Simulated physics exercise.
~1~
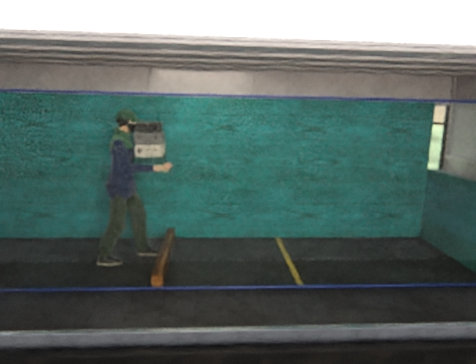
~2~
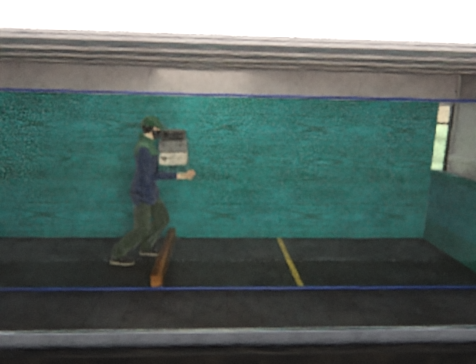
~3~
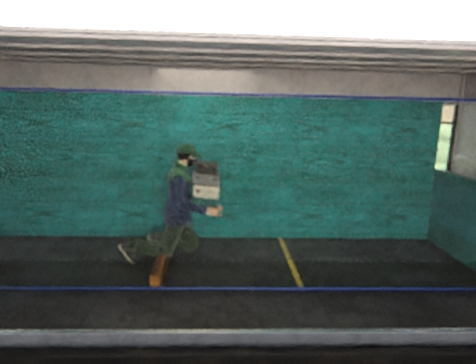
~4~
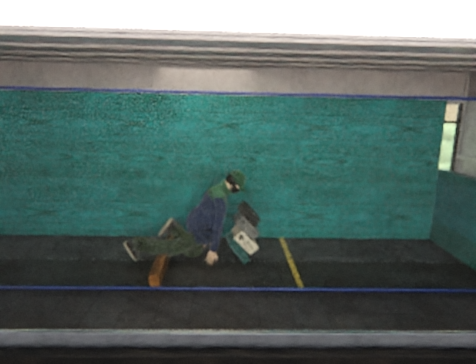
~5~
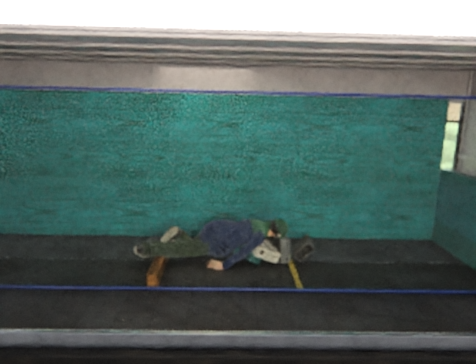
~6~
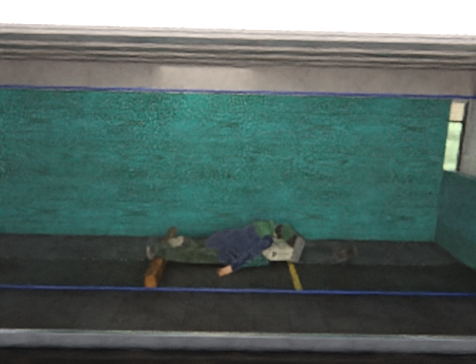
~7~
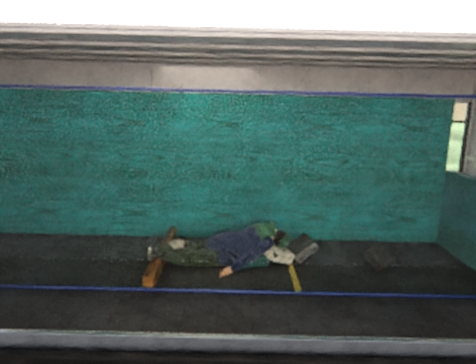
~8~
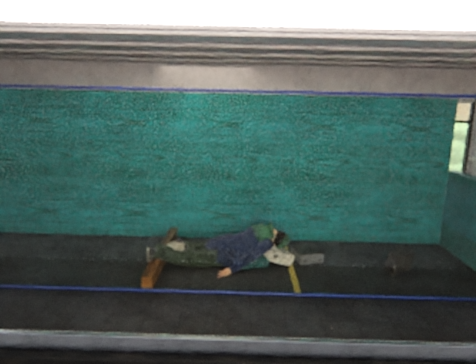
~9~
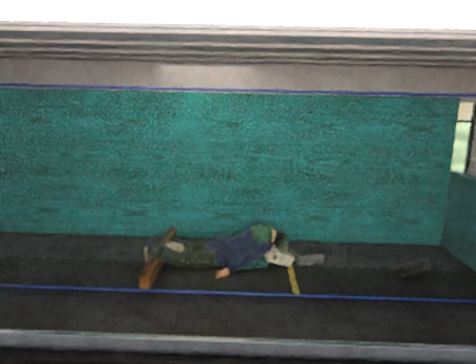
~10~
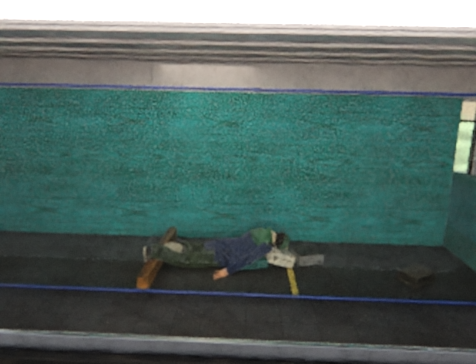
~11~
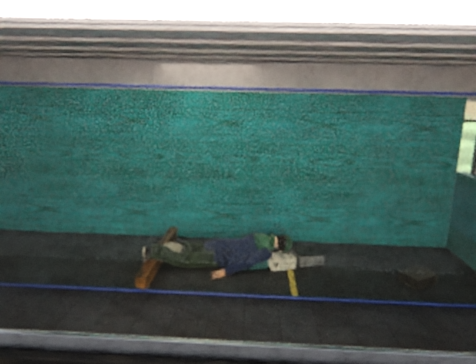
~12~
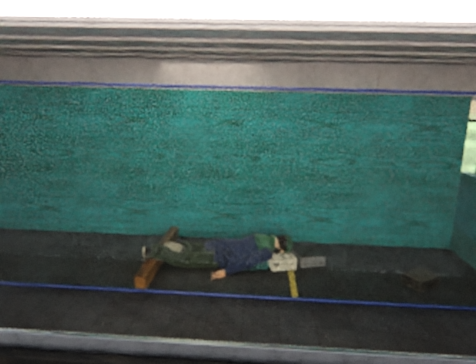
In the video, a person carrying a small stack of boxes on both forearms pitches forward over a low wooden rail and falls flat. The boxes tumble rightward, one dark box sliding well beyond the yellow line, while the person lies face down, head just short of it.
